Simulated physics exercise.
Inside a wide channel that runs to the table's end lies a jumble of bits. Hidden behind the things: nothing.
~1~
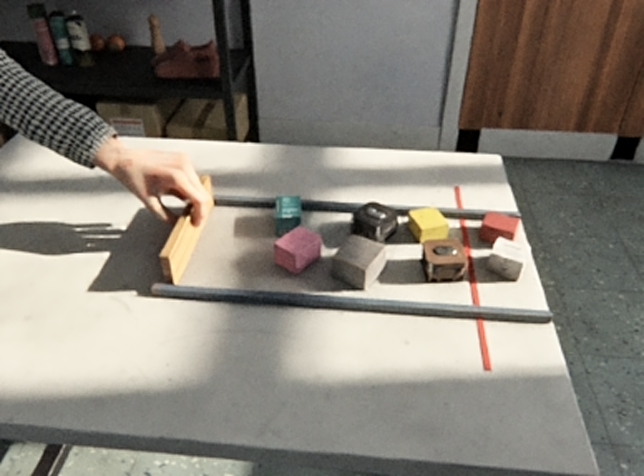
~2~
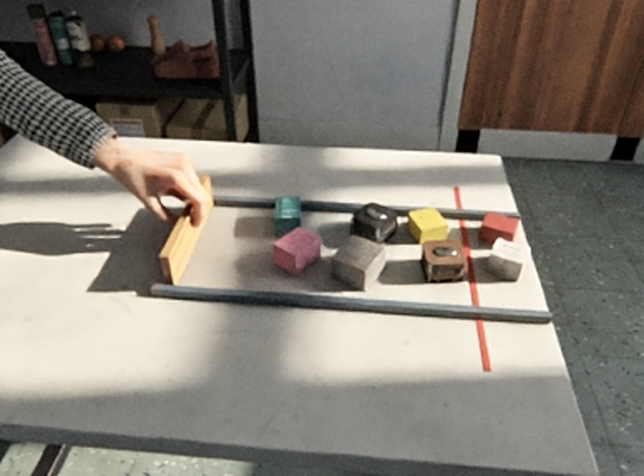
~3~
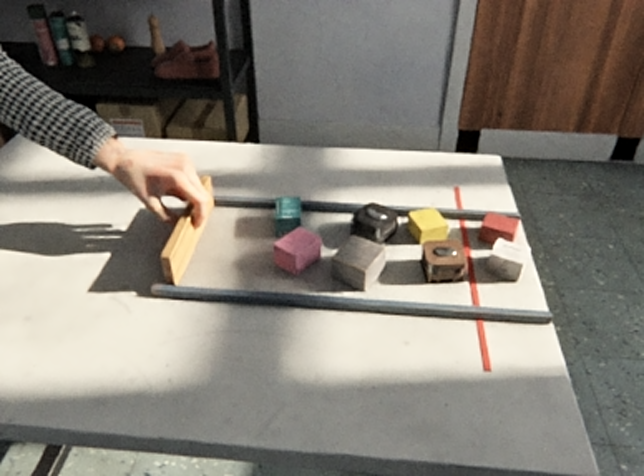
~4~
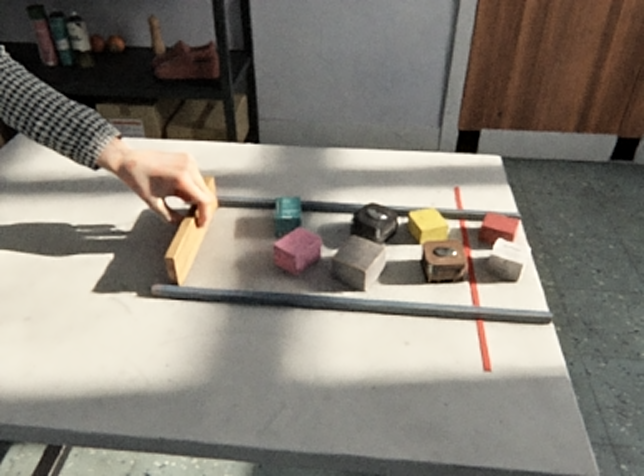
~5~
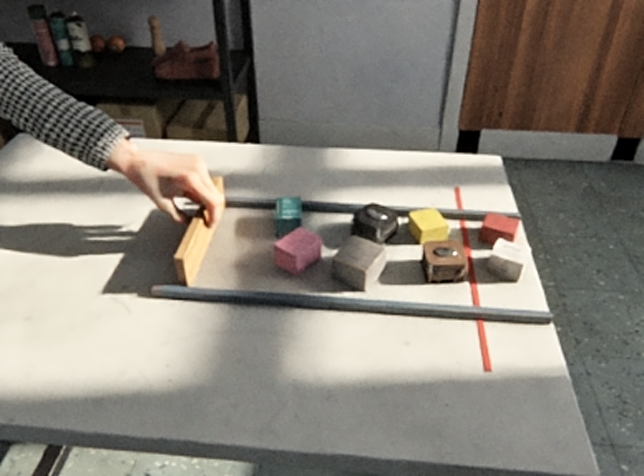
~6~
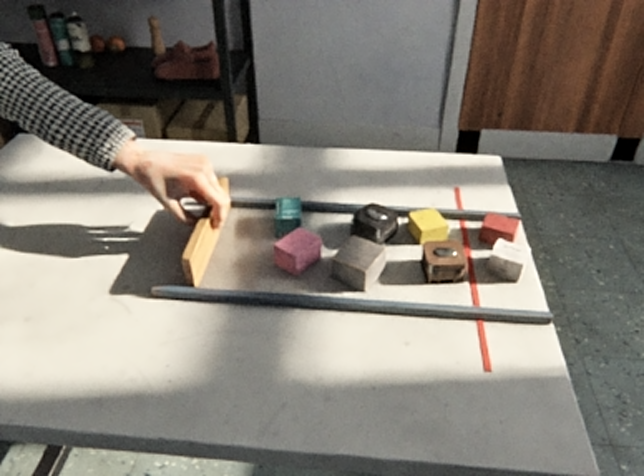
The clip shows a hand holding an upright wooden board between two rails on a table, then sliding it slightly right toward scattered colored blocks, which stay still, some of them near or beyond a red line.
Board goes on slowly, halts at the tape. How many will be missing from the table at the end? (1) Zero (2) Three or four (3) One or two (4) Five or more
2.
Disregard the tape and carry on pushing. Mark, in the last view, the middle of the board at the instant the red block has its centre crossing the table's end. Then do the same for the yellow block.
Near (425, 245), then near (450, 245).
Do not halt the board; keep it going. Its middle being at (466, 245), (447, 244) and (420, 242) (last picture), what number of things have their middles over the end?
3, 2 and 0.
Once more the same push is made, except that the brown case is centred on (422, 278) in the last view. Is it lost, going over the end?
In that case it is gone.
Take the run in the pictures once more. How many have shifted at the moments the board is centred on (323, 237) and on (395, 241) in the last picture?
At that stage 4; at the next, 7.
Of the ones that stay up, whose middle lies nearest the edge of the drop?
Result - the brown case.
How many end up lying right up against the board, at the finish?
It's 3 of them.
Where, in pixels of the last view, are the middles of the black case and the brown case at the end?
Black case: (513, 233); brown case: (530, 263).
Early on, none off yet; white box at rest near (508, 261); red block at rest near (499, 231); brown case at rest near (443, 262).
A while later, none off yet; white box at rest near (508, 261); red block at rest near (499, 231); brown case moving near (449, 262).
Further along, none off yet; white box travelled a little near (524, 259); red block travelled about its own width near (523, 230); brown case travelled about its own width near (484, 262).
Finally, the number that fall off is three or four; lost, yellow block, red block and white box.
